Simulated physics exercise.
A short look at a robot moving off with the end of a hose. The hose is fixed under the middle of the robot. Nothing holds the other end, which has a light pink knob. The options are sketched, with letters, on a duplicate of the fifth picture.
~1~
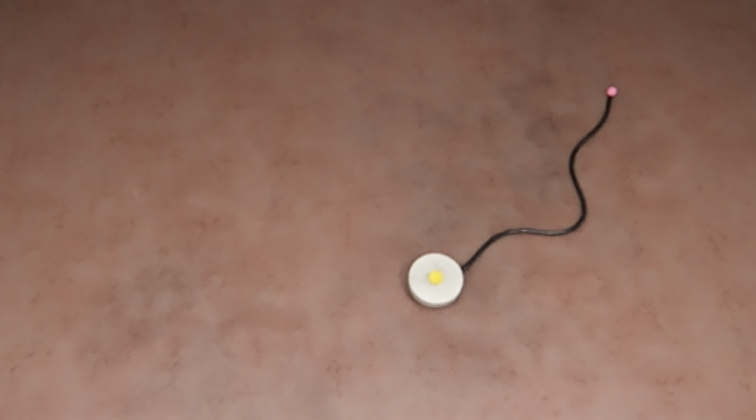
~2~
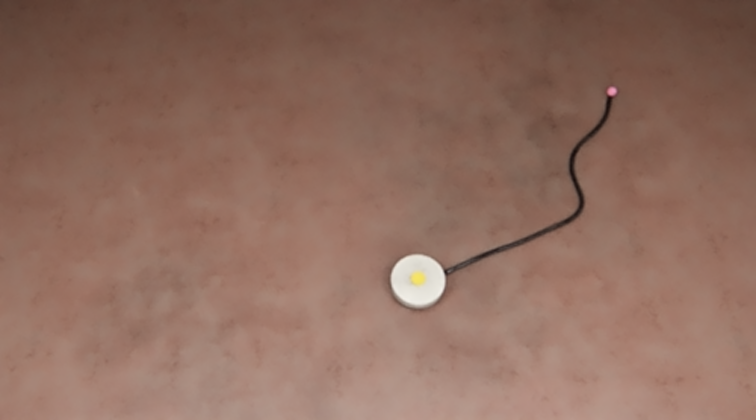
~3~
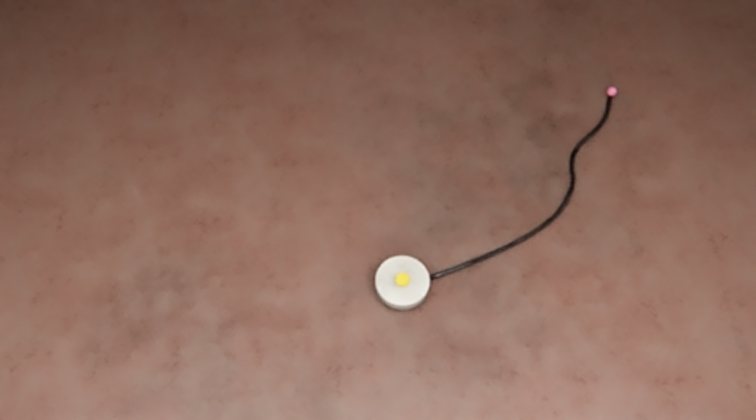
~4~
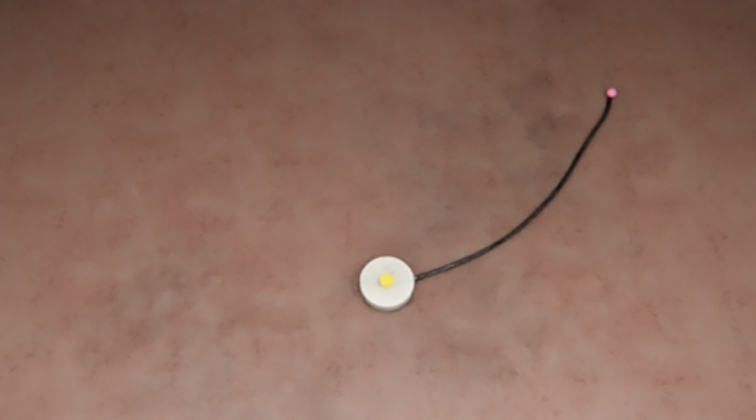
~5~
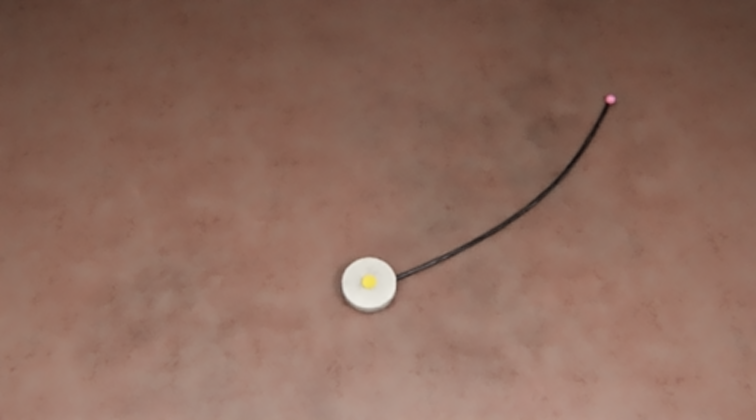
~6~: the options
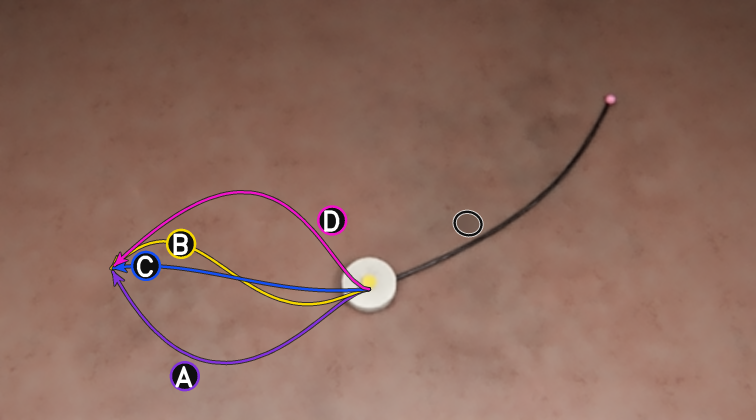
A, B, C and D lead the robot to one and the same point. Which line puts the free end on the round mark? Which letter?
Route A.
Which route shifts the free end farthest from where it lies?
A.
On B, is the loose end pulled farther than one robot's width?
Yes.
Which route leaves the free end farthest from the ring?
That is D.
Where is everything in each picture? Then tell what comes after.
The first frame shows free end (612, 92); robot (435, 281).
The second frame shows robot (418, 282); free end (612, 92).
The third frame shows robot (402, 283); free end (612, 92).
The fourth frame shows robot (387, 284); free end (612, 93).
The fifth frame shows robot (369, 286); free end (610, 99).
On the copy, A from (369, 289) via (226, 363) to (113, 272); B from (369, 289) via (236, 276) to (111, 269); C from (369, 289) via (240, 279) to (113, 268); D from (369, 289) via (257, 193) to (114, 265); the ring at (468, 223).
On A. First, robot (264, 351), middle of the hose (429, 251), free end (560, 159).
Then, robot (151, 326), middle of the hose (349, 287), free end (500, 201).
Finally, robot (108, 265), middle of the hose (299, 281), free end (467, 221); the free end is on the ring.
By contrast, B leaves the free end at (472, 202); C leaves the free end at (472, 200); D leaves the free end at (460, 175).
